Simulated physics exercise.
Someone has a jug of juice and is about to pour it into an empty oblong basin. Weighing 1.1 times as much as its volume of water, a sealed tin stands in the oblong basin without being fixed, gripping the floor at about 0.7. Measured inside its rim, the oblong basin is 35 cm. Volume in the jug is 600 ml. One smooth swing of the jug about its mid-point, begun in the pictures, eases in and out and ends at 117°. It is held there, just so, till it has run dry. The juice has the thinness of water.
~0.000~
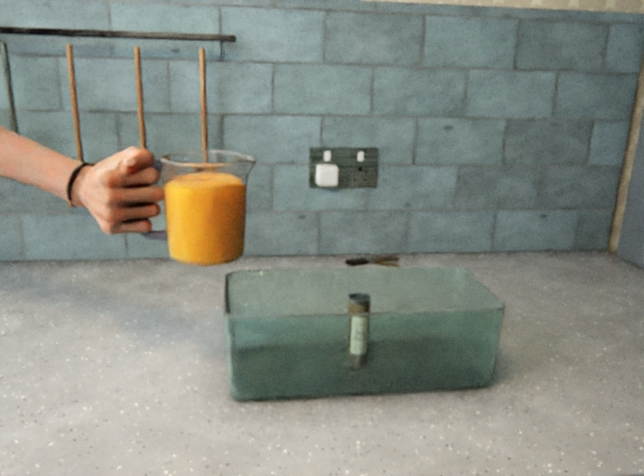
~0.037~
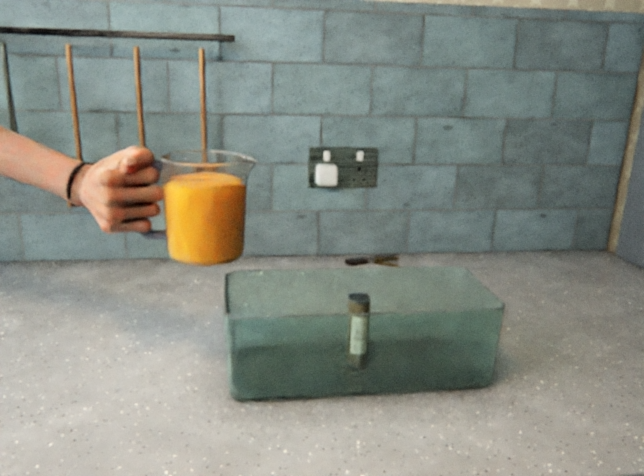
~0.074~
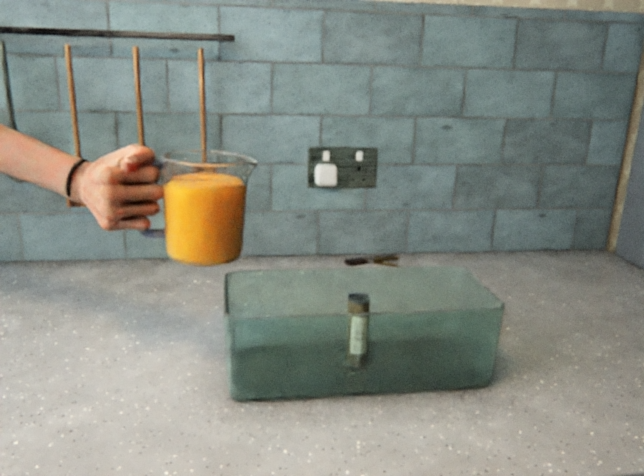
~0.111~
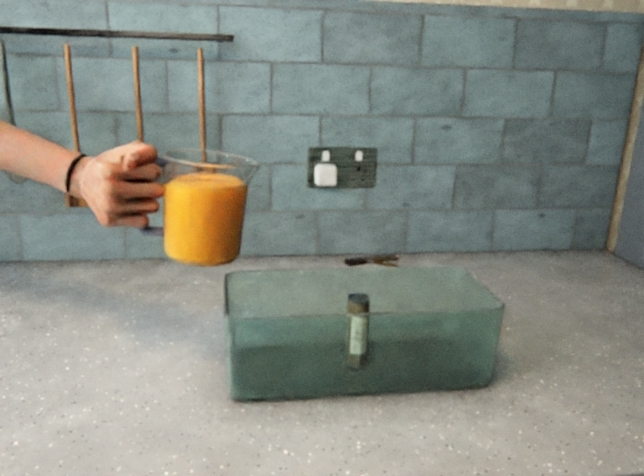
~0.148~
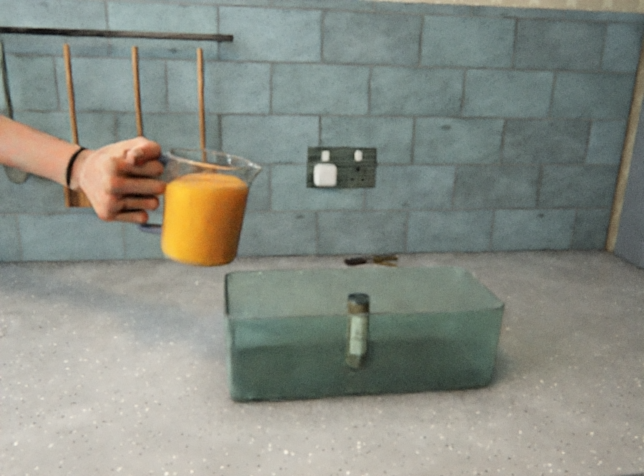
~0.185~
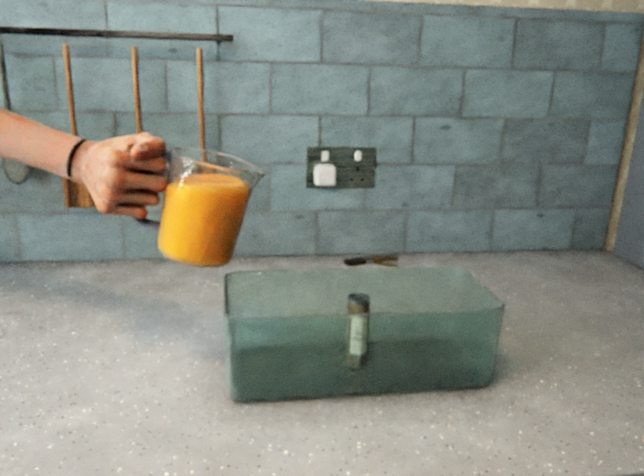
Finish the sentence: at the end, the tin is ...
Standing on its base.
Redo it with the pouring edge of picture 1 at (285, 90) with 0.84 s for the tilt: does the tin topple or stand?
Then the tin comes down.
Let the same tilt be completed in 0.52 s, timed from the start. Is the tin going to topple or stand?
Outcome - the tin remains standing.
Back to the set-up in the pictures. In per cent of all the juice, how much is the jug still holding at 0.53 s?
Around 78 in a hundred.
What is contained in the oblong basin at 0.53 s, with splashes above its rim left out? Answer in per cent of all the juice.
Roughly 4 per cent.
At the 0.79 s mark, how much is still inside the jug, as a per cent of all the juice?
About 16 per cent.
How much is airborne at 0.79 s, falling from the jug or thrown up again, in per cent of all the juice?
About 12 per cent.
After 0.53 s the tilt is 82° and 78 per cent is still to pour; the tin stands where it began.
After 0.79 s the tilt is 116° and 16 per cent is still to pour; the tin stands where it began.
After 1.05 s the tilt is 117° and 0 per cent is still to pour; the tin stands where it began.
After 1.34 s the tilt is 117° and 0 per cent is still to pour; the tin stands where it began.
In the end the tin stands where it began.
